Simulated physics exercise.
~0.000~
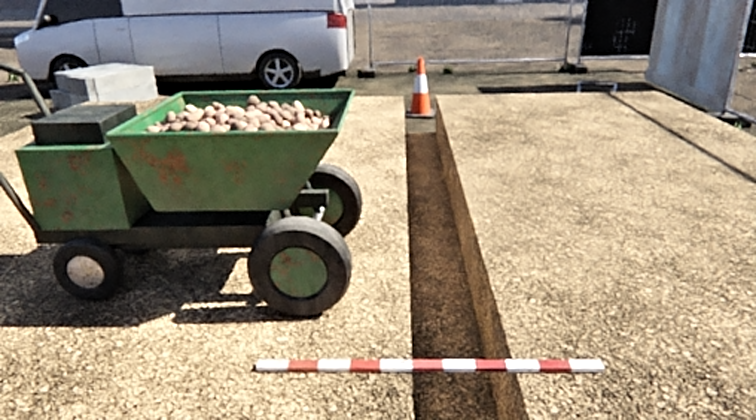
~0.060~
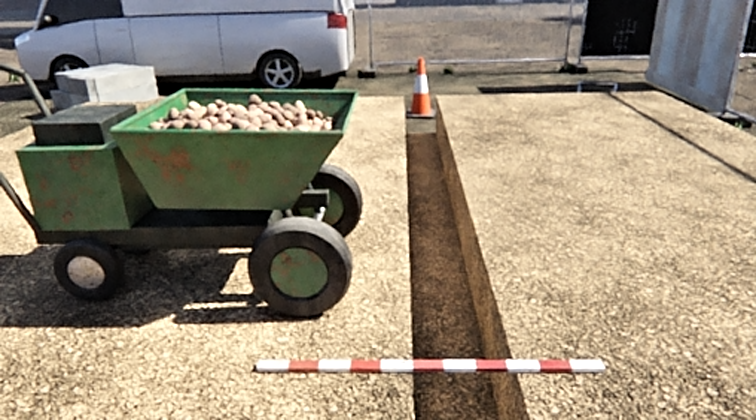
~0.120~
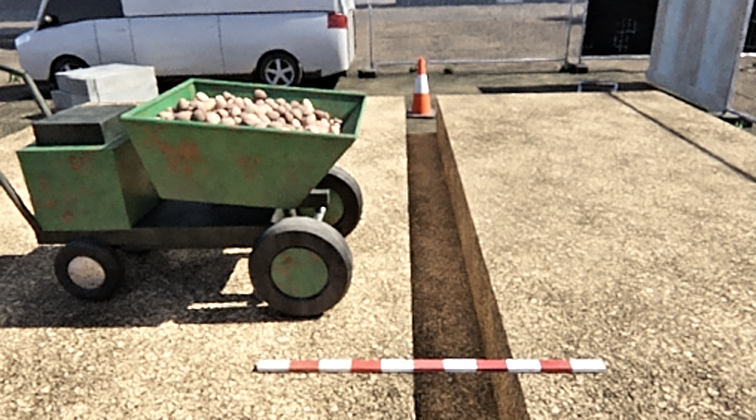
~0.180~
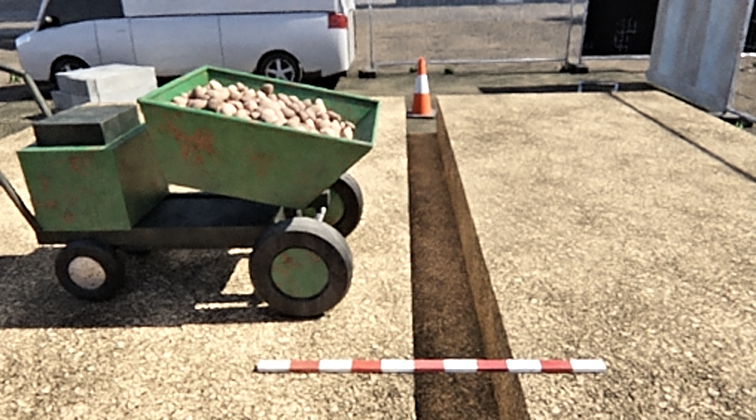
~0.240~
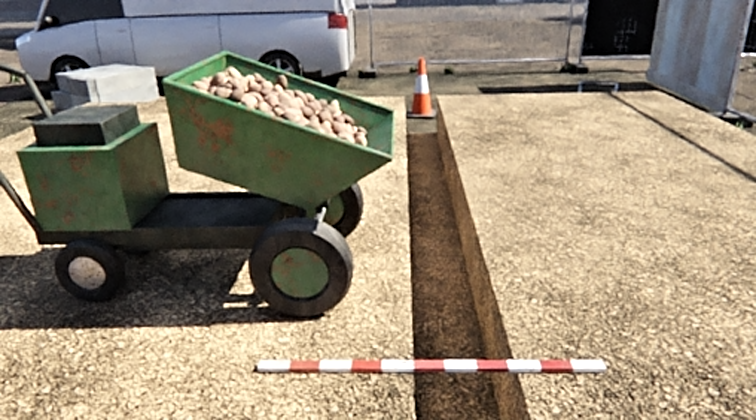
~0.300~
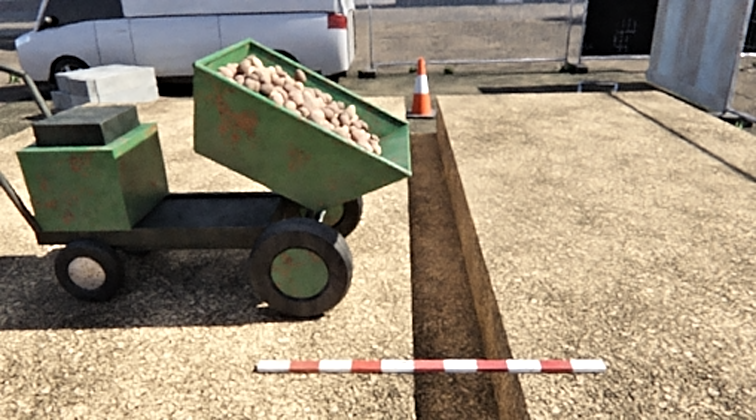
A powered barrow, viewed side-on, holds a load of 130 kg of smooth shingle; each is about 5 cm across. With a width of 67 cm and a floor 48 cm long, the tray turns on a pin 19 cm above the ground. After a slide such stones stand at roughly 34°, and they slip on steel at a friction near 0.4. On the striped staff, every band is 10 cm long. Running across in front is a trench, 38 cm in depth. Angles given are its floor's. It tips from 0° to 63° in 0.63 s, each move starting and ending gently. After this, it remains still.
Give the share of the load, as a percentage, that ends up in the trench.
44 %.
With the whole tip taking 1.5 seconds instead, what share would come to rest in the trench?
Roughly 60 per cent.
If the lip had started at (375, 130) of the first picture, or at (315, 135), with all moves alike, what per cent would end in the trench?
25 and 55 %.
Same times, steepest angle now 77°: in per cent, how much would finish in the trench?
Then about 45 per cent.
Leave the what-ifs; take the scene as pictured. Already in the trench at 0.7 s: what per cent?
I'd put it near 15 per cent.
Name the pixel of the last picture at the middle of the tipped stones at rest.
About (503, 267).
After 0.5 s the floor is at 53°; 100 % in the tray; the foremost stones are at (417, 190).
After 0.7 s the floor is at 63°; 81 % in the tray, 13 % in the trench, 7 % past the trench; the foremost stones are at (526, 257).
After 1.1 s the floor is at 63°; 36 % in the tray, 15 % in the trench, 49 % past the trench; the foremost stones are at (696, 268).
After 3.0 s the floor is at 63°; 5 % in the tray, 44 % in the trench, 50 % past the trench; the foremost stones are past the picture's edge.
